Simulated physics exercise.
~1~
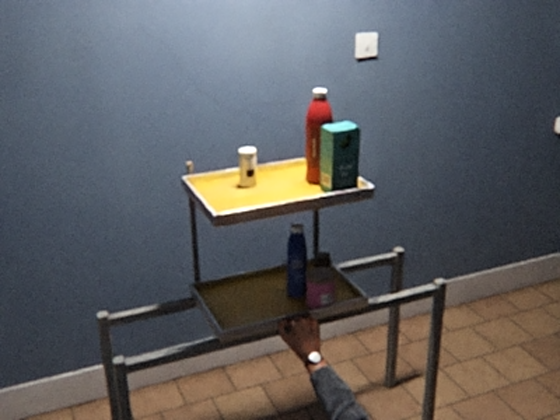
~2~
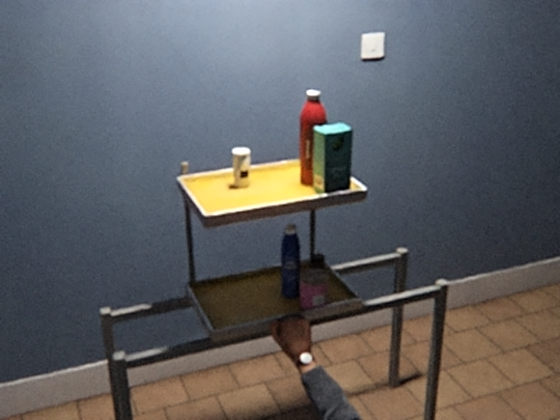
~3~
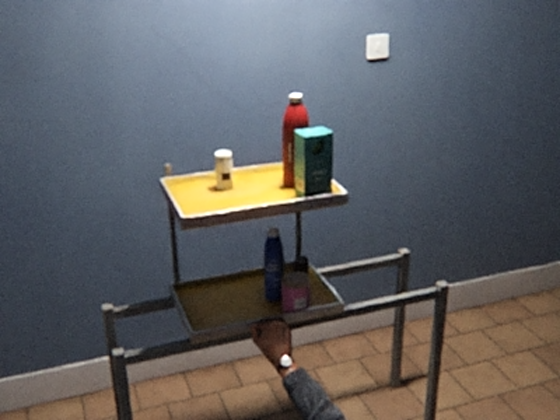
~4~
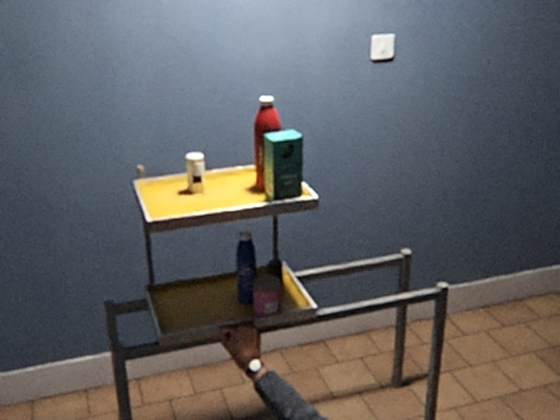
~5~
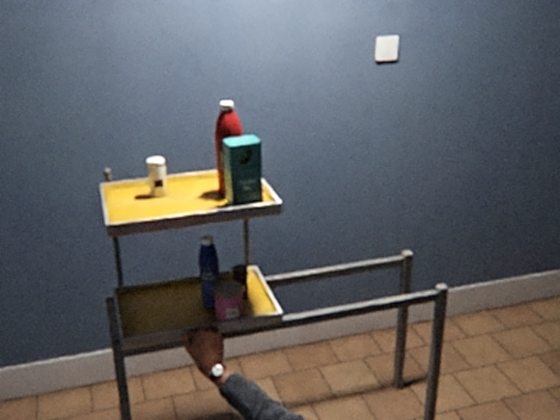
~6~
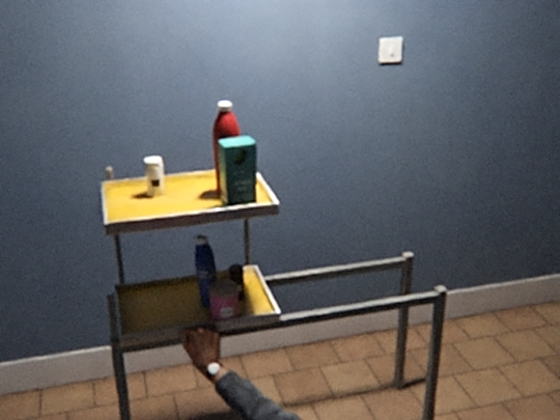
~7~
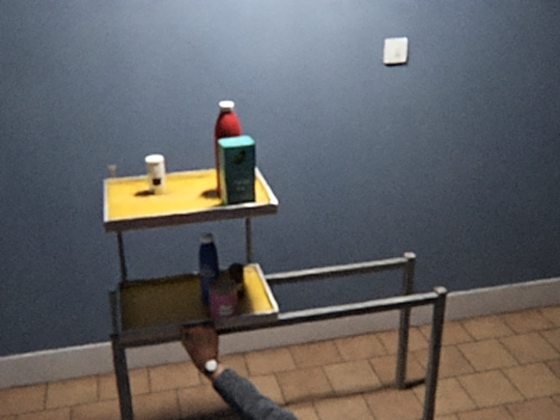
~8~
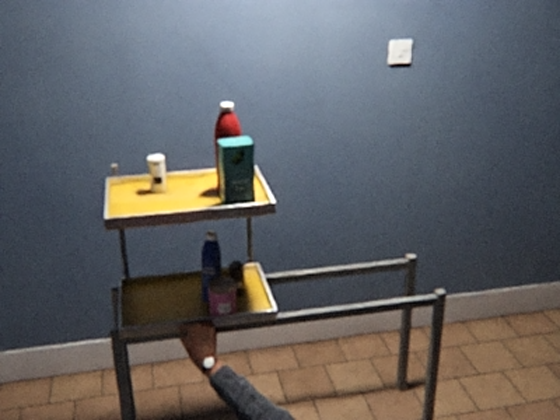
A two-level slide-out tray on a grey metal frame stands before a blue wall and tiled floor, seen from slightly above and in front. On its yellow upper level are a white shaker at left and a red bottle beside a turquoise carton at right, while a blue bottle, a pink jar and a small dark item sit below. A hand with a pale wristwatch holds the lower edge as the tray slides left, slowly at first, then faster. It stops at the frame's left end, the blue bottle tilting slightly. Finally, the tray rests there with everything upright, the hand still at its edge.
